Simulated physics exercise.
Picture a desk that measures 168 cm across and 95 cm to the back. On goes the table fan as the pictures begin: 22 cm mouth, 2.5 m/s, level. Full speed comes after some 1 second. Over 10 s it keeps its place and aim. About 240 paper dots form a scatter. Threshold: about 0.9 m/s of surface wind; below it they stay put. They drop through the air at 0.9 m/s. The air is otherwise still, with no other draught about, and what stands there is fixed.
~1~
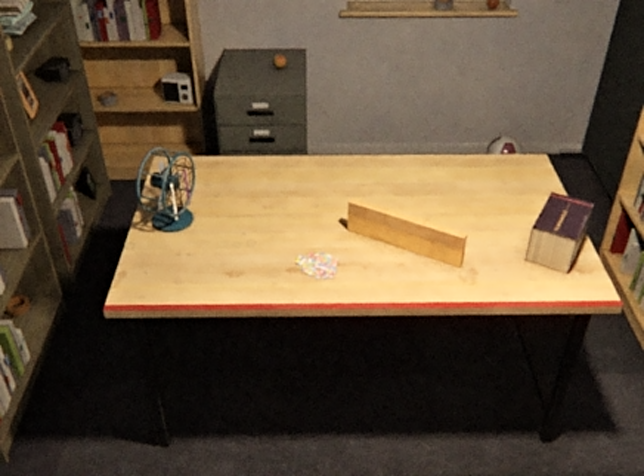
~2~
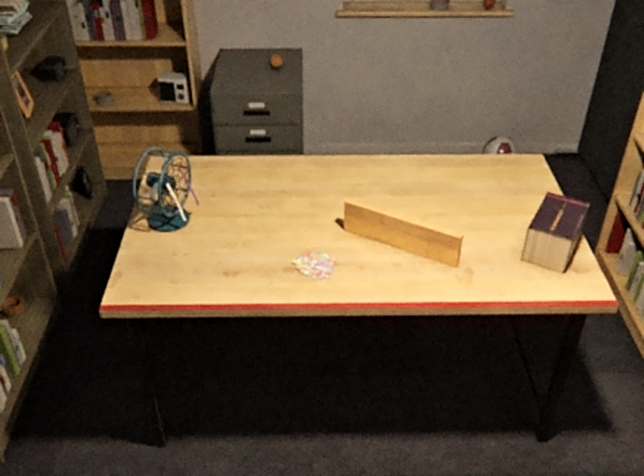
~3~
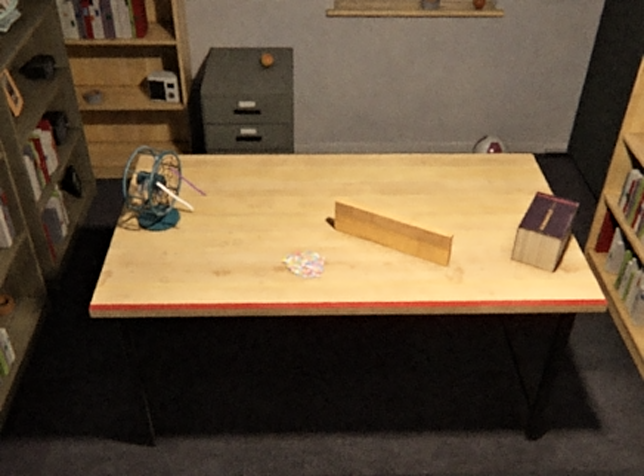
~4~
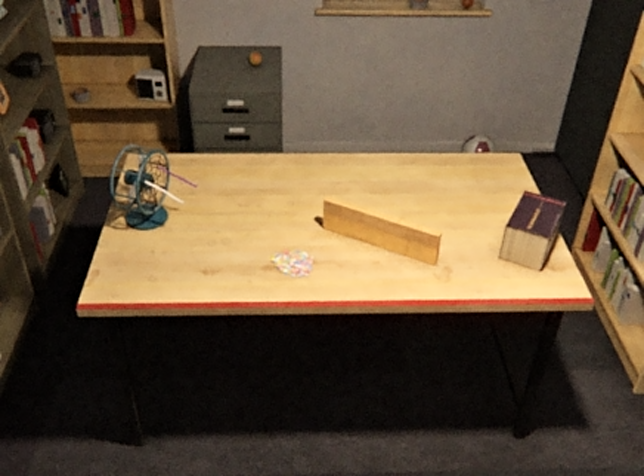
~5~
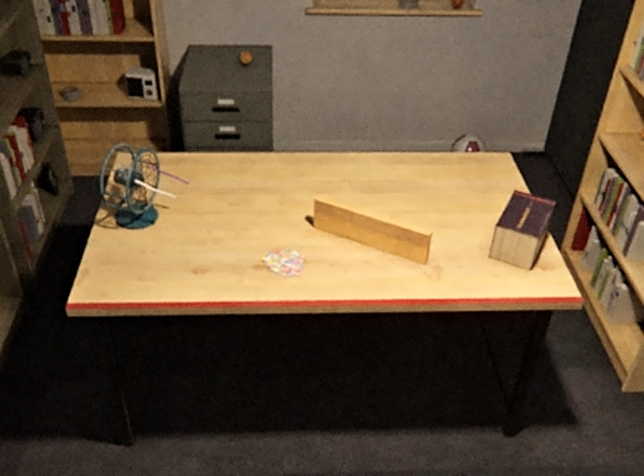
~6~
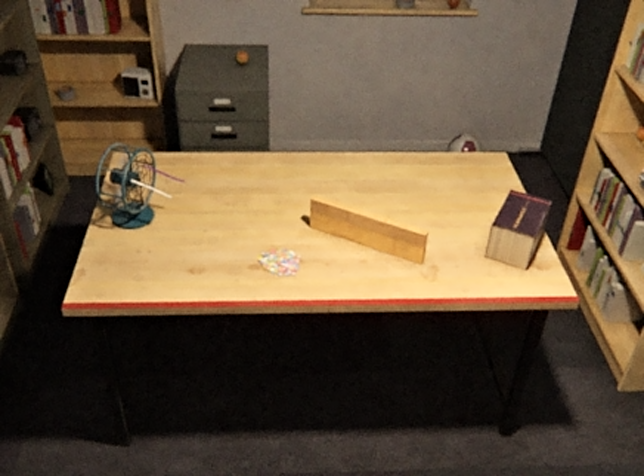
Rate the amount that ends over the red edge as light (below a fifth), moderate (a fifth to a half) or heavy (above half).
Heavy.
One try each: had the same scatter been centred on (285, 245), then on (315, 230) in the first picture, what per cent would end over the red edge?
Near 100 % for the first and near 20 % for the second.
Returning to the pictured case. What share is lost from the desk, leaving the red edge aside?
That lands at some 0 %.
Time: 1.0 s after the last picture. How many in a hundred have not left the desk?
Roughly 15 %.
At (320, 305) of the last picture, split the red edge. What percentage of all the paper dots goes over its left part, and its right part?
20 % left and 80 % right.
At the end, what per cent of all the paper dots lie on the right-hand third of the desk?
Roughly 0 in a hundred.
Then, 1.0 s after the last picture, 57 % are on the move or not yet settled, 86 % are over the red edge; the middle of those still in play is near (411, 299).
Then, 2.2 s after the last picture, 1 % are on the move or not yet settled, 99 % are over the red edge.
Then, 4.6 s after the last picture, 0 % are on the move or not yet settled, 100 % are over the red edge.
Then, 9.1 s after the last picture, at the end, 100 % are over the red edge.
